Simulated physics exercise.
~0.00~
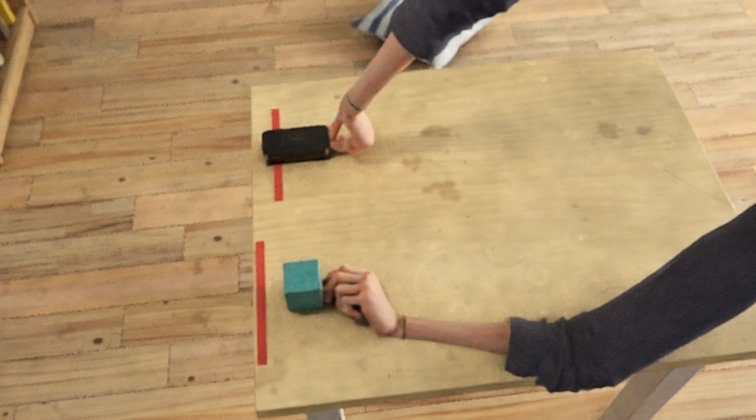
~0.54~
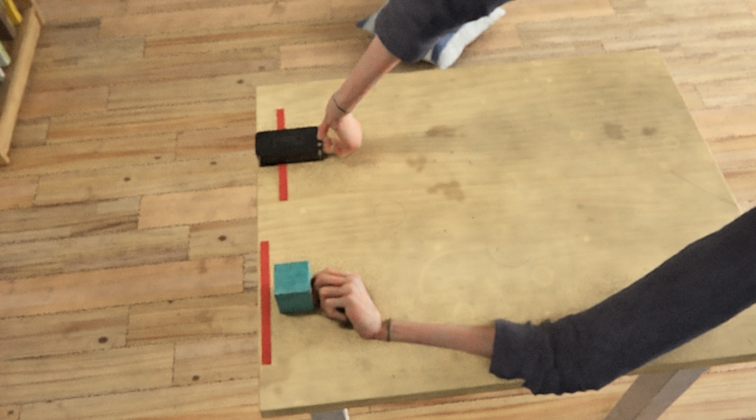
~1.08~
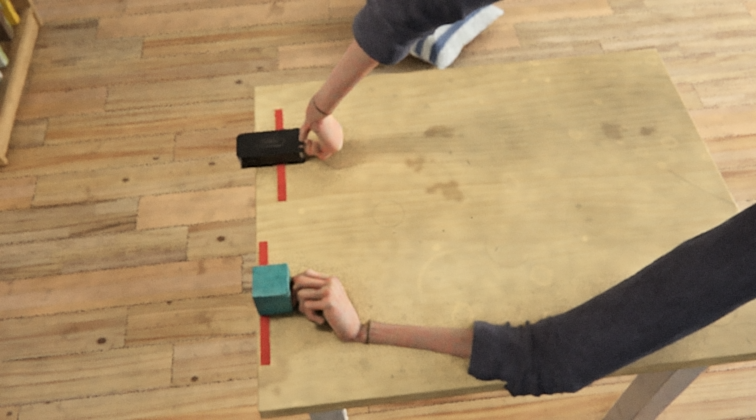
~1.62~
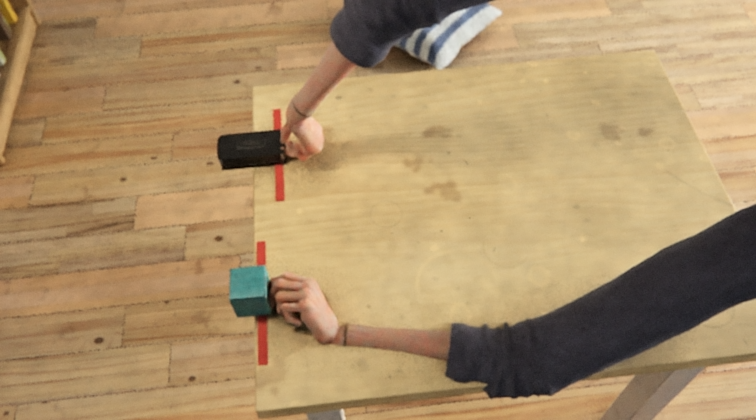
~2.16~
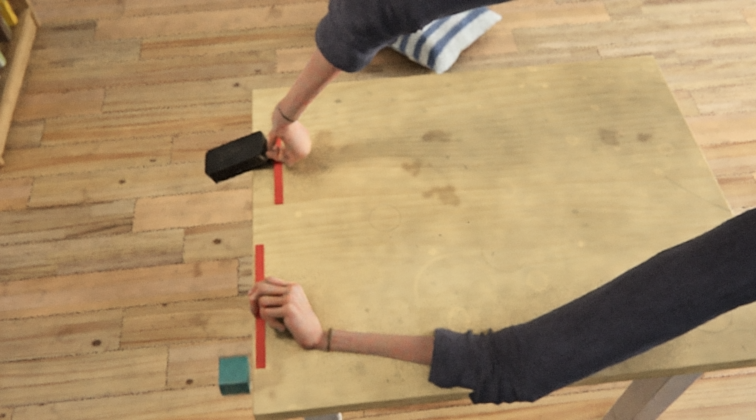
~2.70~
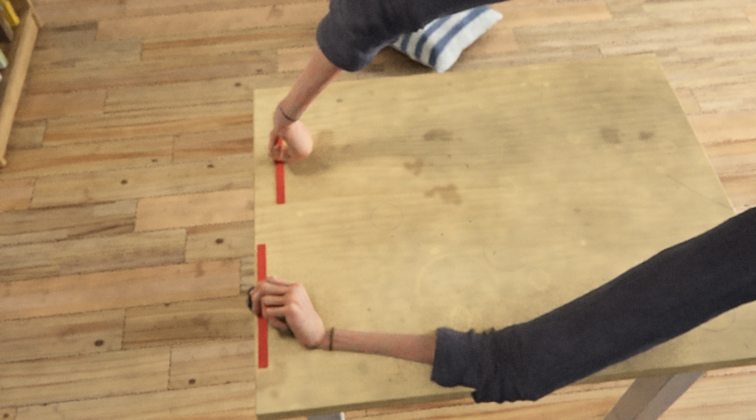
Two hands push a turquoise block and a black case left off a table.
